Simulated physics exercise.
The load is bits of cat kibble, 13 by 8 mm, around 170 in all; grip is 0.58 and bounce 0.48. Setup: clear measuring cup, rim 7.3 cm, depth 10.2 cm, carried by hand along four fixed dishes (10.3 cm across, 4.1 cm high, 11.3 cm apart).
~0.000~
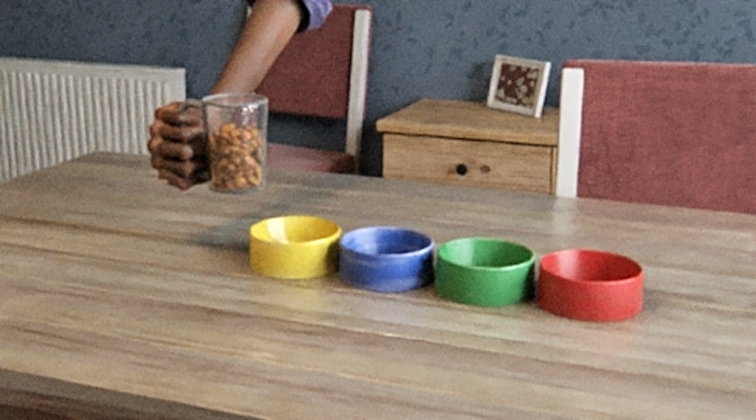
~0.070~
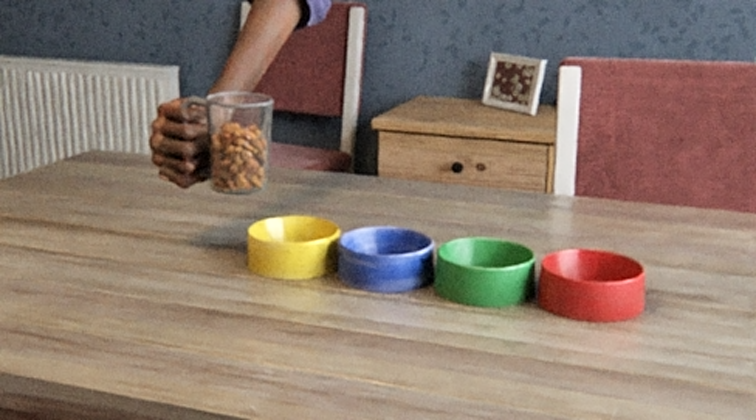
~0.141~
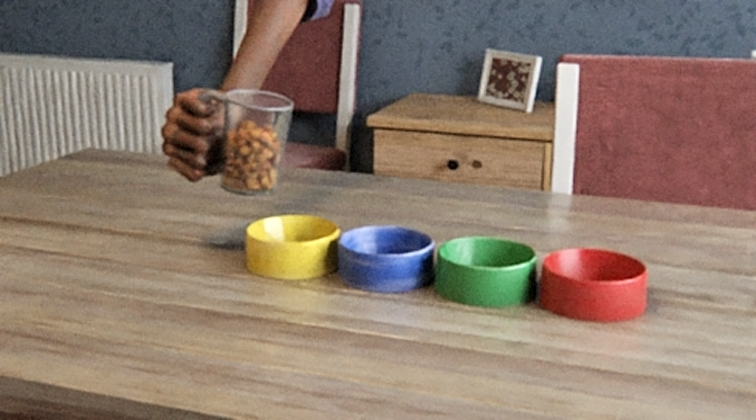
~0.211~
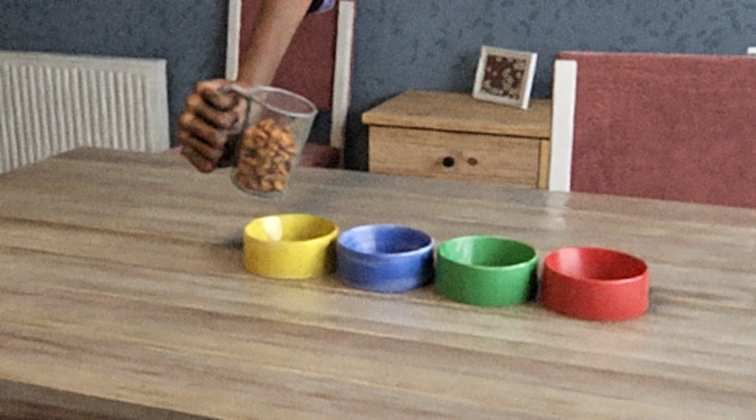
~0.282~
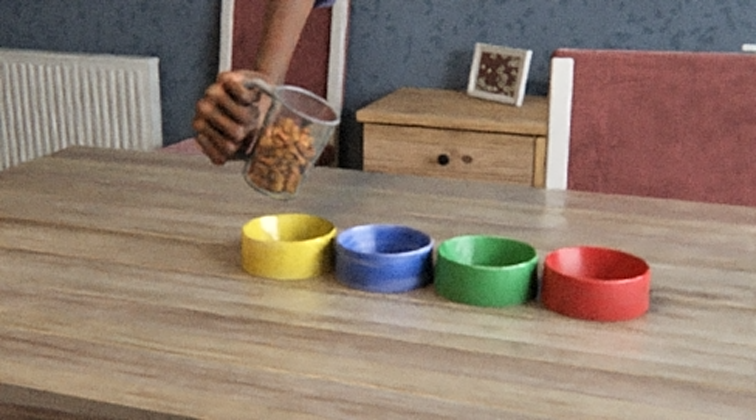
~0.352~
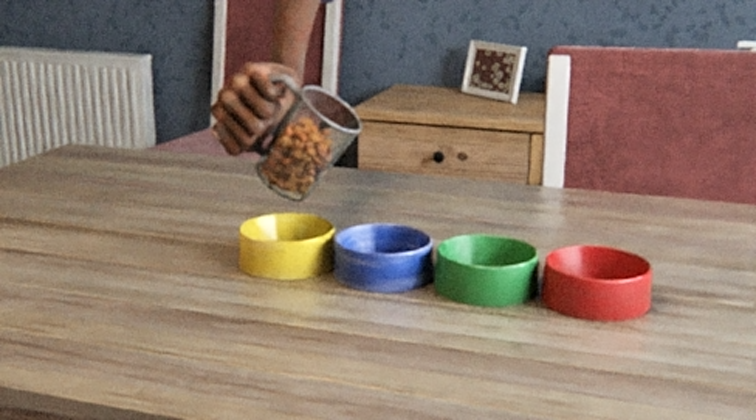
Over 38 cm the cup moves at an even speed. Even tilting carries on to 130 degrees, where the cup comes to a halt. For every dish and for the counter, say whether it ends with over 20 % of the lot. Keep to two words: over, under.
Red: Over, blue: Under, green: Under, yellow: Under, counter: Under.
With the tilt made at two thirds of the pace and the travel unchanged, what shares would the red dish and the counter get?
In that case the red dish gets 100 while the counter gets 0.
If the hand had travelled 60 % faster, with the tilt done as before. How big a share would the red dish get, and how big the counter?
Red: 90; counter: 10.
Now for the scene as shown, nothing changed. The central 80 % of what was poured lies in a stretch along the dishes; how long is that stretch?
It covers some 7 centimetres of the row.
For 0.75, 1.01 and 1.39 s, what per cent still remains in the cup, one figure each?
First 100, then 95, then 0 per cent.
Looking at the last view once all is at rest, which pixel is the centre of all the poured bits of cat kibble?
After settling, the middle sits near (612, 286).
After 0.75 s, tilt 83 degrees; cup holds 100 %.
After 1.01 s, tilt 115 degrees; cup holds 95 %, red 5 %.
After 1.39 s, tilt 130 degrees; cup holds 0 %, red 85 %.
At rest (2.1 s), red 85 %, blue 0 %, green 0 %, yellow 0 %, counter 10 %.
